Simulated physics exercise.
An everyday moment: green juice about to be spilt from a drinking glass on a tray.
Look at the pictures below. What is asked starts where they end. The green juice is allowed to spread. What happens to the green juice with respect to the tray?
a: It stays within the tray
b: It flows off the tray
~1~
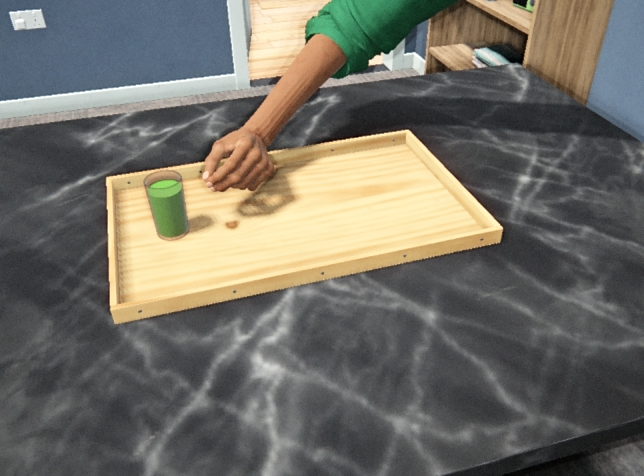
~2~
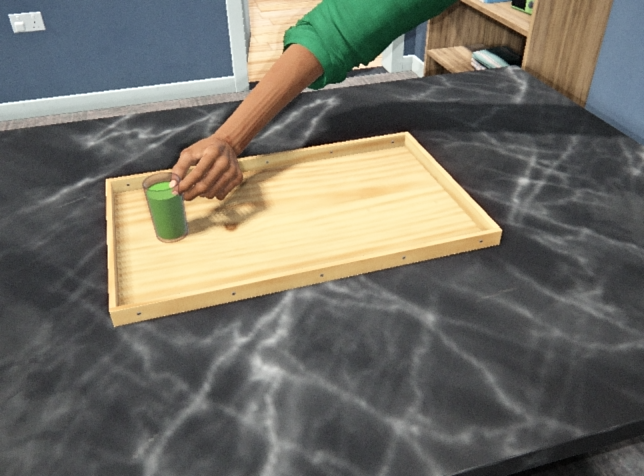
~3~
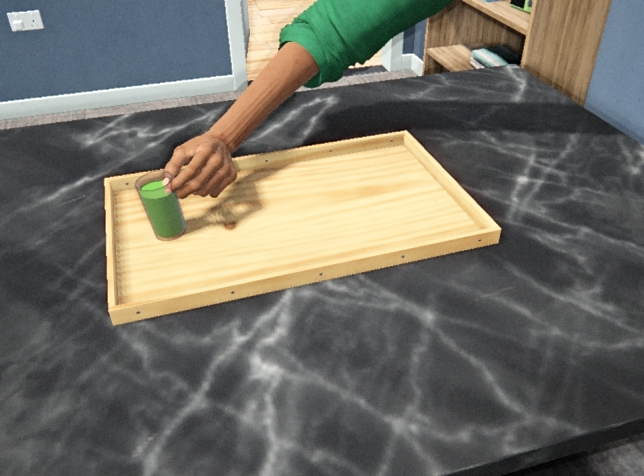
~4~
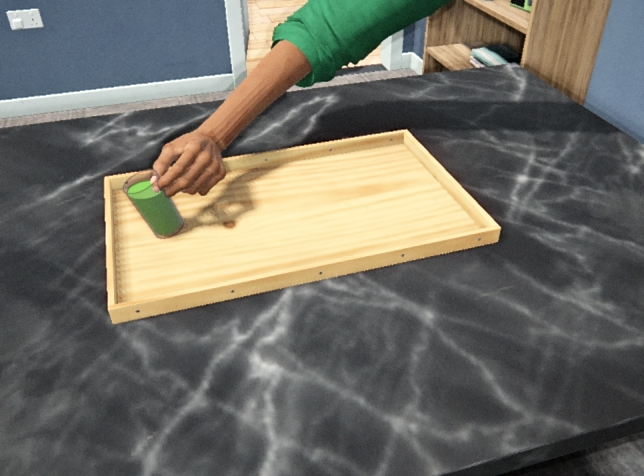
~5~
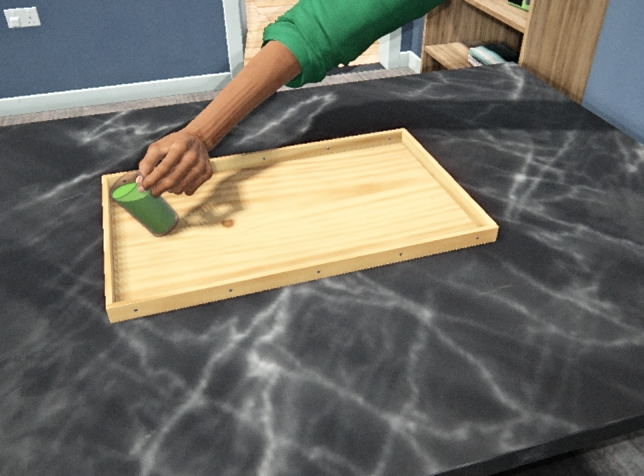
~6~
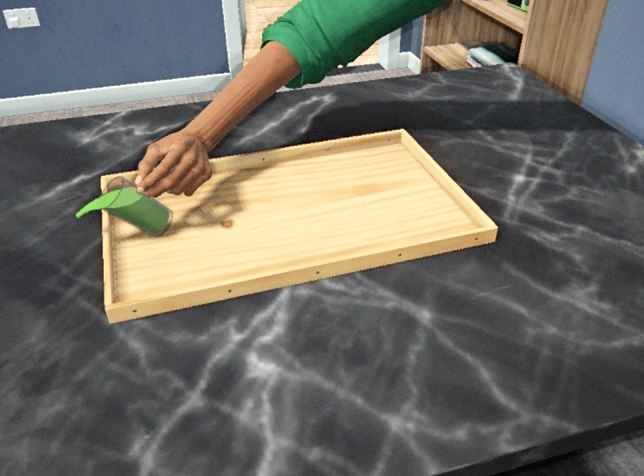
It flows off the tray (b).
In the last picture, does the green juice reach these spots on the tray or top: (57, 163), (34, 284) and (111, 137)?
First clear of it, second reached, third clear of it.
Next, the drinking glass lies across the rim; the puddle covers about as much as a plate; the table is getting wet.
After that, the puddle covers about as much as a tray; the table is getting wet.
Finally, the puddle covers about as much as a tray; the table is getting wet.
